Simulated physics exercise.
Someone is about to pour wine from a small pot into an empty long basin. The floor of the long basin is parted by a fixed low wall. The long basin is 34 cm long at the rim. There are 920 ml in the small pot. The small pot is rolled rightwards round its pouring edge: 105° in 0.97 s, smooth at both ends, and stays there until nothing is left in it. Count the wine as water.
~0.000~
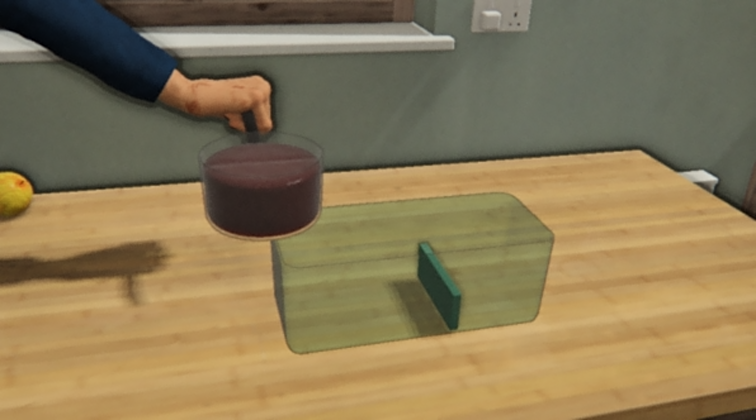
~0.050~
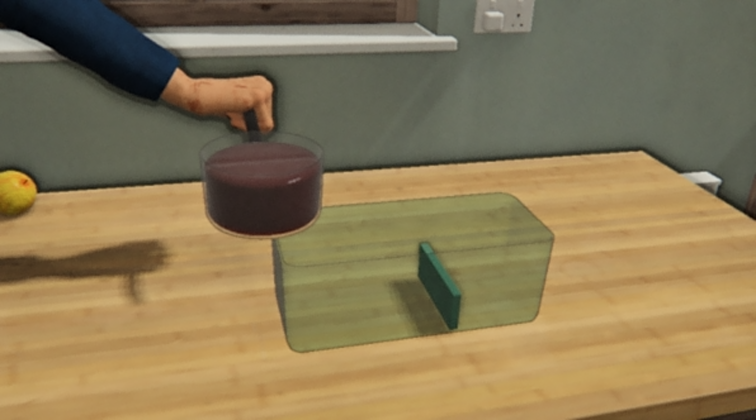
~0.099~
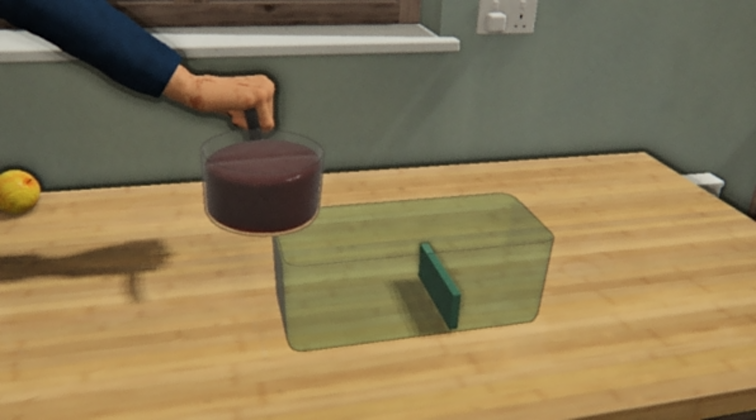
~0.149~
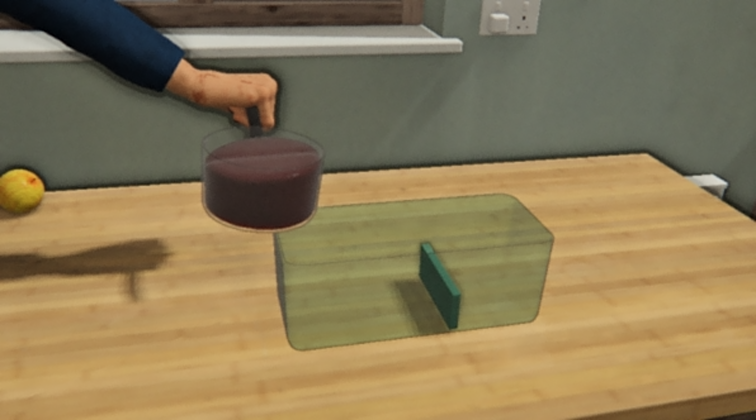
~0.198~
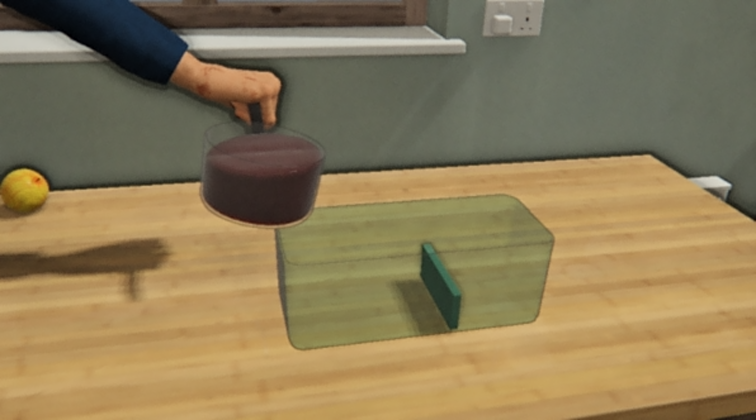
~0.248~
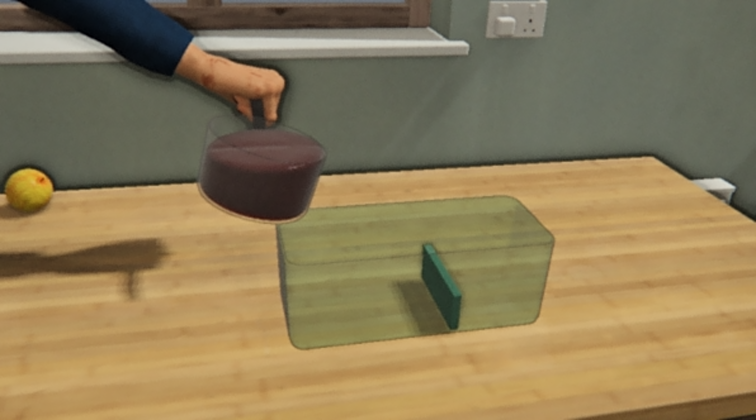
A hand slowly tilts a small pot of dark red wine rightwards above a long basin.
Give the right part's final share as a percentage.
The far part has some 3 per cent.
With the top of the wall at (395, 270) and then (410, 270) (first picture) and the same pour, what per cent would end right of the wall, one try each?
In turn about 75 and 45 per cent.
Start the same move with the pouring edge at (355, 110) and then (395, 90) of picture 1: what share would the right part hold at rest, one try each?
In turn about 60 and 85 per cent.
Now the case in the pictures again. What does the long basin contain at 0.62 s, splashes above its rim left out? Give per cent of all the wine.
About 10 per cent.
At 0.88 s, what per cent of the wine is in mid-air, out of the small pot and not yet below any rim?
Some 16 per cent.
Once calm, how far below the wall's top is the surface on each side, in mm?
Left about 24 mm, right about 54 mm.
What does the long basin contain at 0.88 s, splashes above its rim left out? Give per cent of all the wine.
About 74 per cent.
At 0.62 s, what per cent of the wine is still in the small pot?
Some 58 per cent.
By 0.62 s the tilt is 74° and 57 per cent is still to pour, 9 is left of the wall and 0 right of it.
By 0.88 s the tilt is 103° and 10 per cent is still to pour, 73 is left of the wall and 1 right of it.
By 1.16 s the tilt is 105° and 0 per cent is still to pour, 91 is left of the wall and 2 right of it.
By 1.47 s the tilt is 105° and 0 per cent is still to pour, 94 is left of the wall and 3 right of it.
At rest 94 per cent lies left of the wall, 3 right of it and 4 outside.
